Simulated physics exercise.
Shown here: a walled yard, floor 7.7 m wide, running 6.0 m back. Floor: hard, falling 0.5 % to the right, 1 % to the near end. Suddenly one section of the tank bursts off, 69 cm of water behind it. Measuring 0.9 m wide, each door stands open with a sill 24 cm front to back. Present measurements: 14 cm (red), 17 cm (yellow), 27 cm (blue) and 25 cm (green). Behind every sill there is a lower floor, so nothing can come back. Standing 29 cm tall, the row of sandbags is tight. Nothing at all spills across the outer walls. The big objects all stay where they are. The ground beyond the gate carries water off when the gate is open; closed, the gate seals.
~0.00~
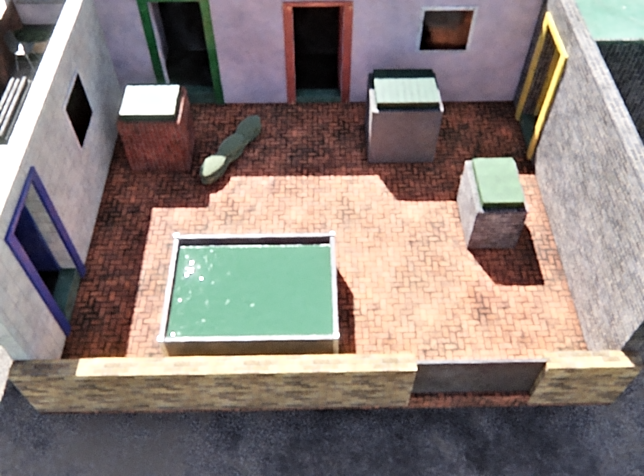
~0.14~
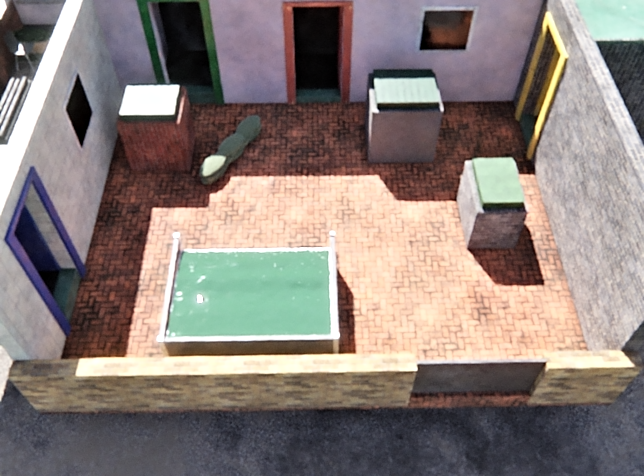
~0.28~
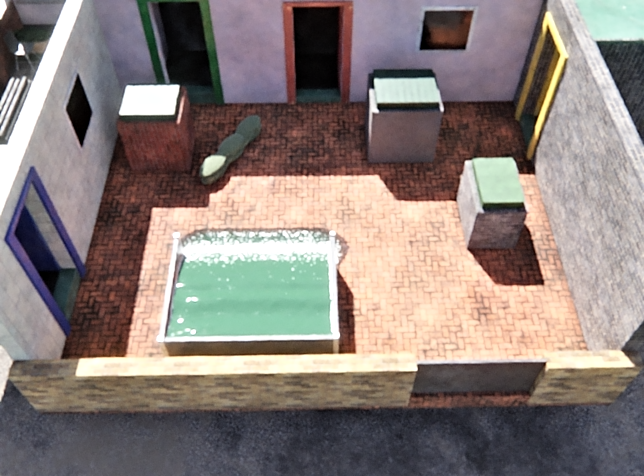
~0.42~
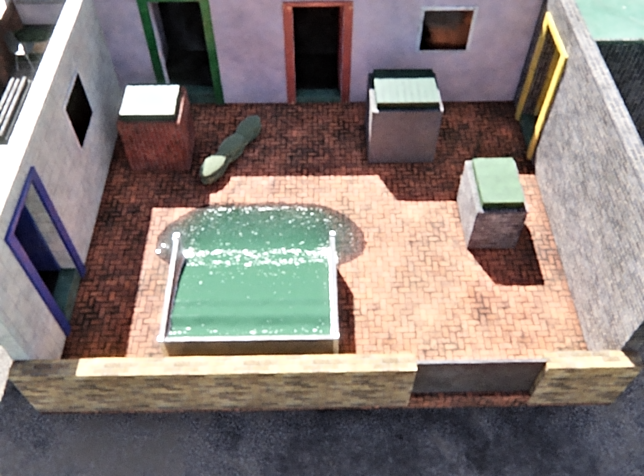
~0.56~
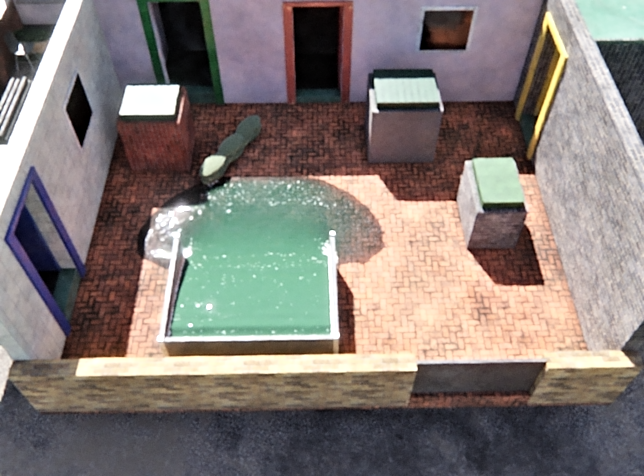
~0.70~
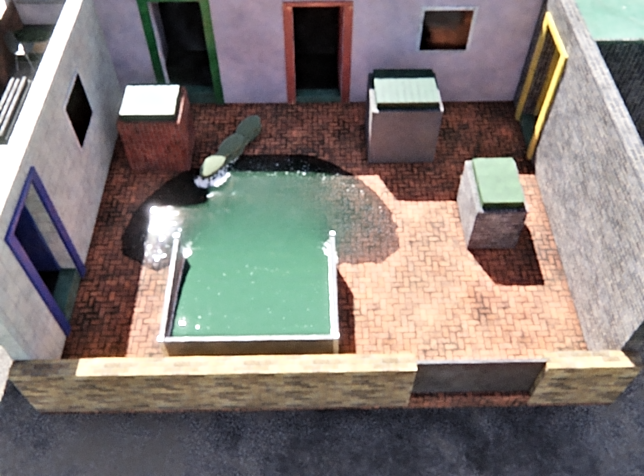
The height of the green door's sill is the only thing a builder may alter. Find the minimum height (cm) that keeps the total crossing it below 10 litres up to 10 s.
The minimum is roughly 11 cm.
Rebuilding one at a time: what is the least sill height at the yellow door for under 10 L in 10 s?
I'd raise yellow to close to 16 cm.
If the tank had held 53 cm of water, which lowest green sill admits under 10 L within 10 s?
Step height: Approx. 8.0 cm.
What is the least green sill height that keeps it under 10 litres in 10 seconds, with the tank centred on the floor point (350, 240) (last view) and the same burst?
Then about 7.0 centimetres at the least.
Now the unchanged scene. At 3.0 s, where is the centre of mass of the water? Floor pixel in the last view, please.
My guess is close to (281, 187).
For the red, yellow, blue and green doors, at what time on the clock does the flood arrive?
Red: 1.1 s; yellow: 3.0 s; blue: 3.0 s; green: 2.0 s.
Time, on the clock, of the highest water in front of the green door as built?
Around 4.5 seconds.
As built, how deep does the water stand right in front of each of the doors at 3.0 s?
In cm - red: 28, yellow: 4, blue: 2, green: 3.
After 1.4 s water covers 35 % of the floor, deepest (38 cm) near (299, 104); it has not reached the green door.
After 3.0 s water covers 60 % of the floor, deepest (30 cm) near (326, 104); 3 cm at the green door, 0 litres in over its 25 cm sill.
After 10.0 s water covers 95 % of the floor, deepest (14 cm) near (55, 387); 4 cm at the green door, 0 litres in over its 25 cm sill.
At the green door as built, the water arrived by 2.1 s and peaked near 15 cm at 4.4 s.
Run again over the same 10 s with other heights there, 23 litres in over 9 cm, 7 litres over 12 cm. The limit of 10 litres is kept from about 11 cm up.
